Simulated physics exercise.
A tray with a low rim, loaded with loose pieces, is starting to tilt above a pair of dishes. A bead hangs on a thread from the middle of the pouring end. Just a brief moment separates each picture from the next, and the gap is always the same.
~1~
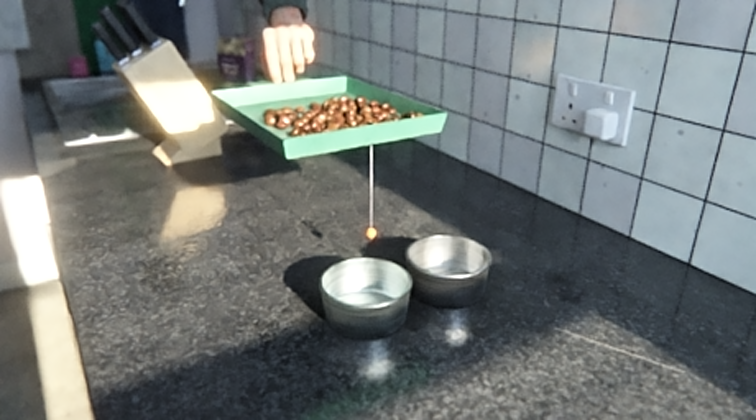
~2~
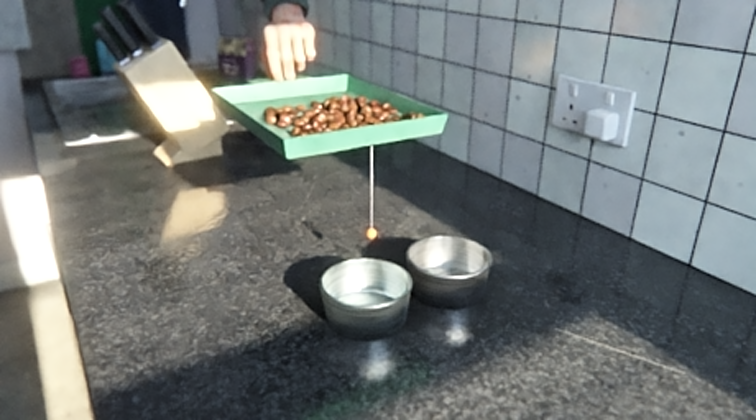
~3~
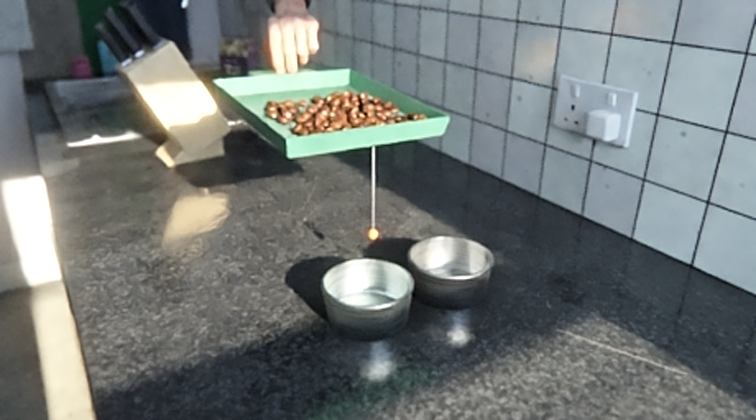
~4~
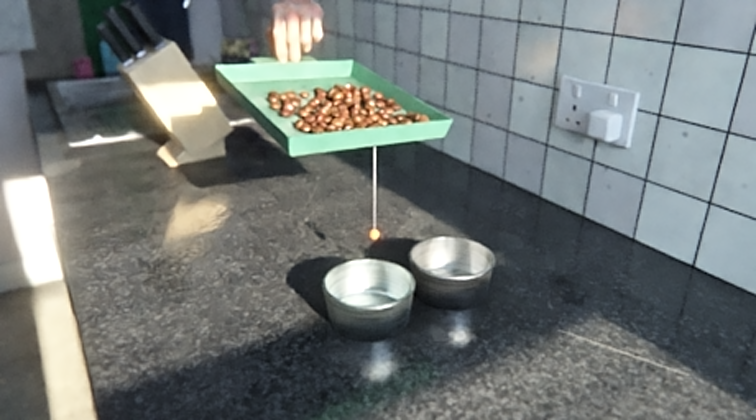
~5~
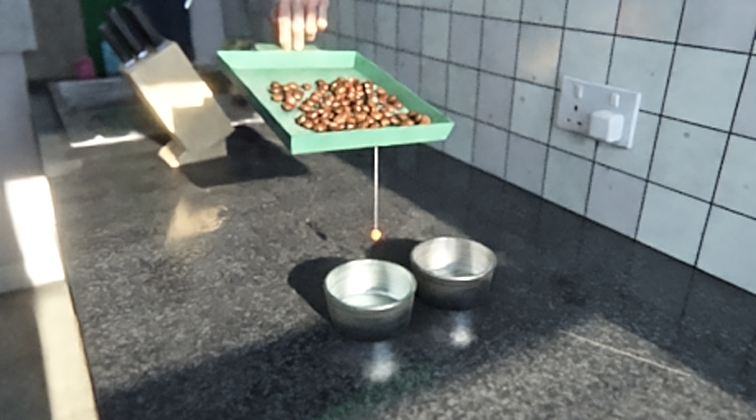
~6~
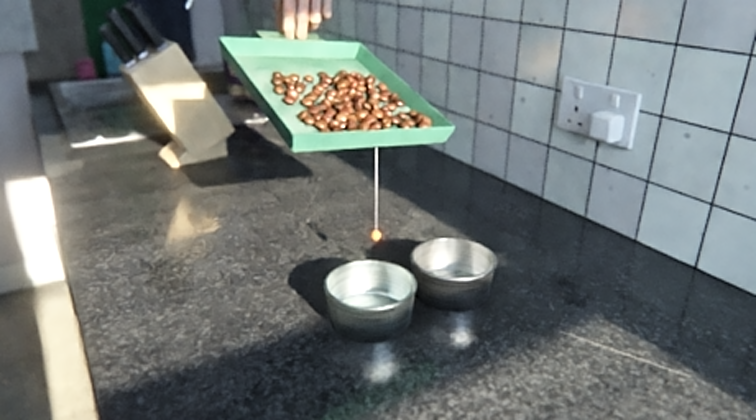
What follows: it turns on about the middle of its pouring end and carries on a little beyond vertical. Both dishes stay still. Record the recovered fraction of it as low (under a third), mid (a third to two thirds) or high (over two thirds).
Recovered fraction: Mid.
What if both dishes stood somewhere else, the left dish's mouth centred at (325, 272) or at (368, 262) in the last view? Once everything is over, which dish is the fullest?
First placement: The rightmost one; second placement: The rightmost one.
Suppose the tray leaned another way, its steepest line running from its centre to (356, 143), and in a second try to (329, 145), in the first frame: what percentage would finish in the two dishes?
In turn, 80 percent and then 40 percent.
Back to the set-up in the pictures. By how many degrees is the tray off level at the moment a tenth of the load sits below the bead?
Reading: Some 100°.
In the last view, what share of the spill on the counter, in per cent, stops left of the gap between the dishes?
Roughly 20 in a hundred.
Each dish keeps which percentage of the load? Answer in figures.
Left dish 10 per cent; right dish 40 per cent.
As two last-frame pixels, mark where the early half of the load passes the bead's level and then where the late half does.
First part (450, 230), rest (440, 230).
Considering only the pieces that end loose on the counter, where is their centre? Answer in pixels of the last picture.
I'd put the middle at roughly (466, 260).
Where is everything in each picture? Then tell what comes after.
The first frame shows corners of the pouring end at (286, 138) and (442, 113), level; middle of the load at (349, 119), flat chocolate drops; left dish at (389, 316); right dish at (474, 286); bead on its thread at (371, 233).
The second frame shows corners of the pouring end at (287, 138) and (442, 114), level; middle of the load at (350, 119).
The third frame shows corners of the pouring end at (289, 137) and (445, 116), tipped barely, lowest at the right corner; middle of the load at (352, 117).
The fourth frame shows corners of the pouring end at (292, 135) and (447, 119), tipped a little, lowest at the right corner; middle of the load at (354, 113).
The fifth frame shows corners of the pouring end at (295, 133) and (449, 122), tipped a little, lowest at the right corner; middle of the load at (356, 109).
The sixth frame shows corners of the pouring end at (297, 132) and (450, 125), tipped clearly, lowest at the right corner; middle of the load at (358, 106); left dish at (394, 318); right dish at (479, 289).
Soon after the last picture, tray tipped steeply; all on the tray.
A little later, tray tipped past a quarter turn; about a quarter on the tray; a stray few in the left dish; about a quarter in the right dish; about a quarter outside both; about a quarter in the air.
Later still, tray tipped past a quarter turn; a small part in the left dish; about half in the right dish; about half outside both.
At rest, tray tipped past a quarter turn; a small part in the left dish; about half in the right dish; about half outside both.
